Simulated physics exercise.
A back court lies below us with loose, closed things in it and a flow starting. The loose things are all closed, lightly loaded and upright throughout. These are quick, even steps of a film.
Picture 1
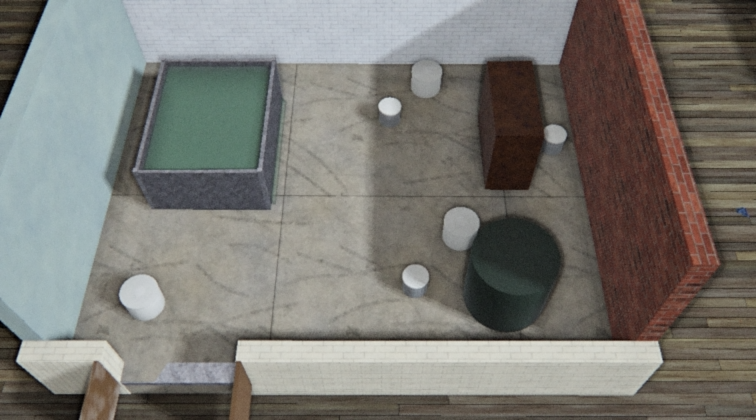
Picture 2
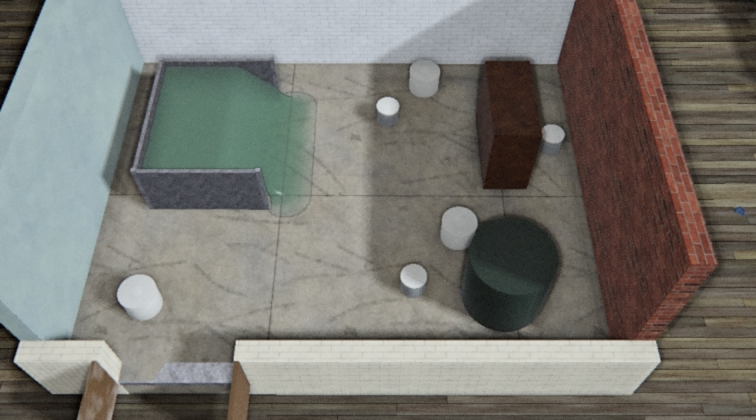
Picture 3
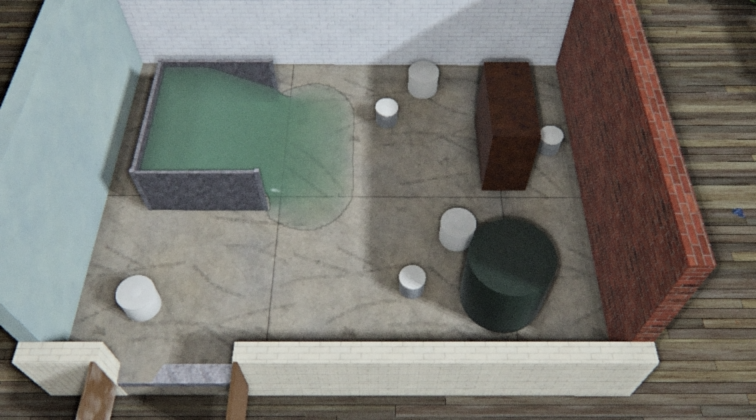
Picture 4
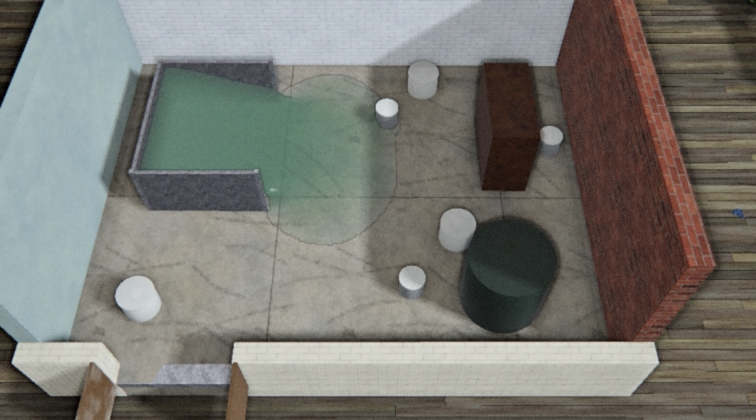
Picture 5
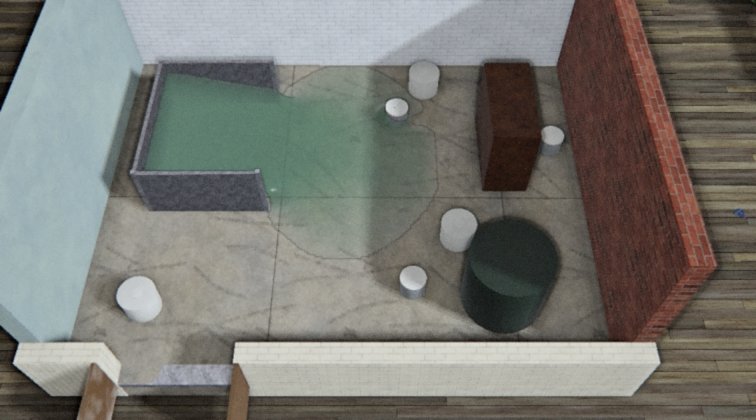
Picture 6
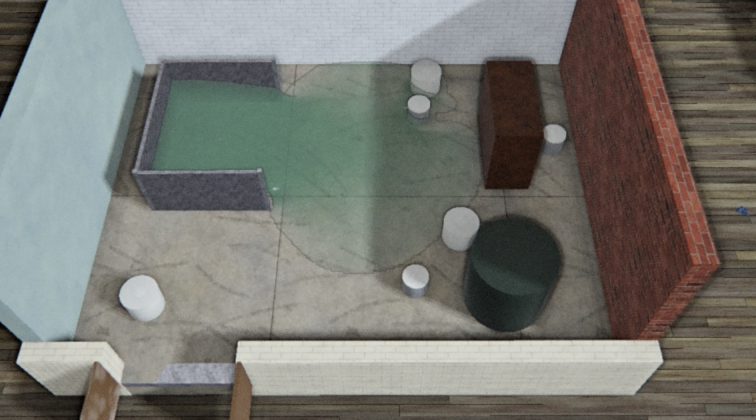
At the start, a grey-walled tank of green water stands at the left of a walled court, with small white containers and two larger dark objects about. Its right side opens and water spreads rightward across the floor, then one small white container slides right while the others stay put.
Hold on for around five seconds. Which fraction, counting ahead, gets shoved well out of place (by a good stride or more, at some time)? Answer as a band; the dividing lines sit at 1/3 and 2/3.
2/3 or more.
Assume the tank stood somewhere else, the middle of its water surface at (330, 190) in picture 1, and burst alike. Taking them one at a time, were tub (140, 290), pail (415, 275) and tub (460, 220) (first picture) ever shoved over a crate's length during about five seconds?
The three, one by one: Short of that, past that mark and past that mark.
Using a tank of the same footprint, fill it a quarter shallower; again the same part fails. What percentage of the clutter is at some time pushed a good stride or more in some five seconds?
Something like 60 % of the loose things.
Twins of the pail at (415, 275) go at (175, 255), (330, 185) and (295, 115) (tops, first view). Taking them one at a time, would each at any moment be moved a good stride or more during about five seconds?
Listed in sequence, the answers are remains nearby, displaced a stride and displaced a stride.
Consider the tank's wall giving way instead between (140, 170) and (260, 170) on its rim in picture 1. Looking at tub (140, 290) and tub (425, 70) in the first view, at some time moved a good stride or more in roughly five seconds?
Travelled at least that, then travelled less.
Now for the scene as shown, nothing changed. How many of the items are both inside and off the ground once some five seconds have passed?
It comes to 5.
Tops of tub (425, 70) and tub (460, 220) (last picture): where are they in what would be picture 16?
Roughly (537, 61) and (569, 233).
A moment on, 1 of 7 are well off their spots; 0 afloat.
Next, 4 of 7 are well off their spots; 2 afloat.
Later, 5 of 7 are well off their spots; 5 afloat.
In the end, 5 of 7 are well off their spots, and 5 have been at some point; 5 afloat.
